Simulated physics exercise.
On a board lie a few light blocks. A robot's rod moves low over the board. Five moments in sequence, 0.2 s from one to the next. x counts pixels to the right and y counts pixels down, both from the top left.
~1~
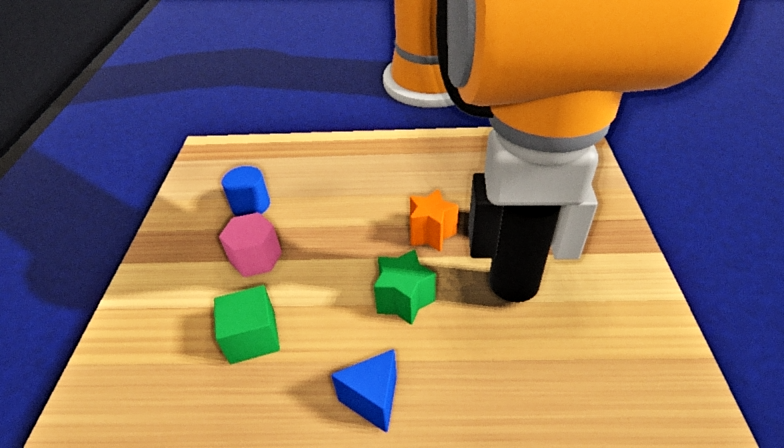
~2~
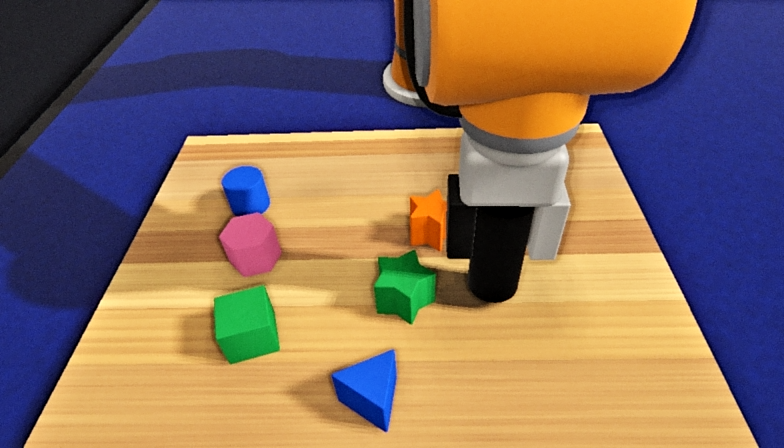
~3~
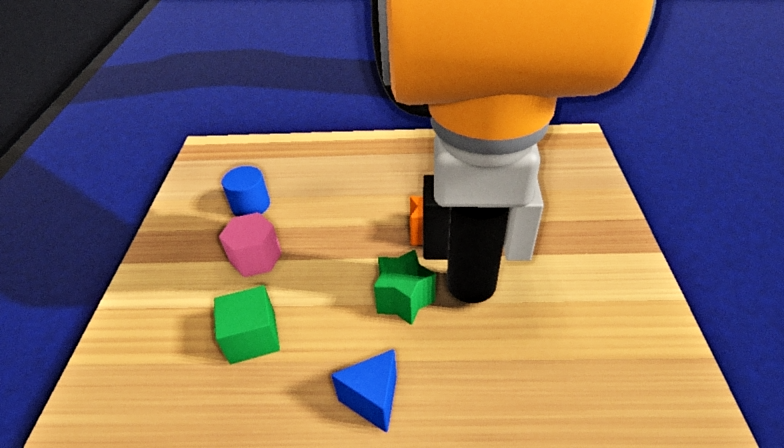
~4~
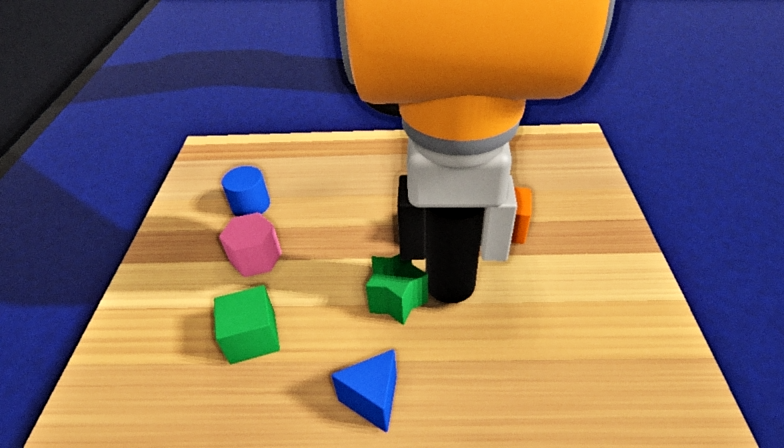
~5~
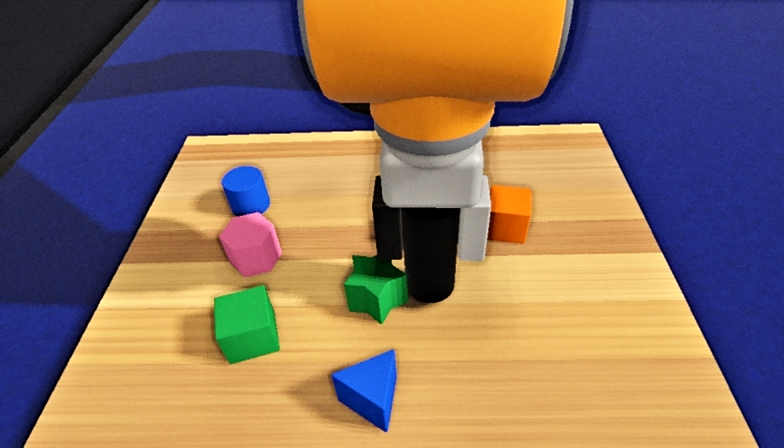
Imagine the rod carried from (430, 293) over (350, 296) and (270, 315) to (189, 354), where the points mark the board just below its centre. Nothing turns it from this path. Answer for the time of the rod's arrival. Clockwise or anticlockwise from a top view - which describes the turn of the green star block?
With the clock.
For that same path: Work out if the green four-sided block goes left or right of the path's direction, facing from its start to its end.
That block drifts left.
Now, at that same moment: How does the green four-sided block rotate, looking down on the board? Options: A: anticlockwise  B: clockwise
That would be A.
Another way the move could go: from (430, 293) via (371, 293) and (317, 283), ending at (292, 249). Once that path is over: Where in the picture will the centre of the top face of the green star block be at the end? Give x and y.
Close to (254, 263).
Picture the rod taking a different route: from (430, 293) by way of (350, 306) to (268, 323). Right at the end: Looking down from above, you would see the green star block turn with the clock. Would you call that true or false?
It is true.
On the path given first. One third of the way, rod at (348, 287); green star block at (296, 271), turned 25° clockwise.
Two thirds of the way, rod at (266, 307); green four-sided block at (195, 332), turned 65° anticlockwise; green star block at (213, 283), turned 40° clockwise.
At the end, rod at (183, 345); green four-sided block at (116, 379), turned 80° anticlockwise; pink six-sided block still; green star block at (172, 286), turned 90° clockwise.
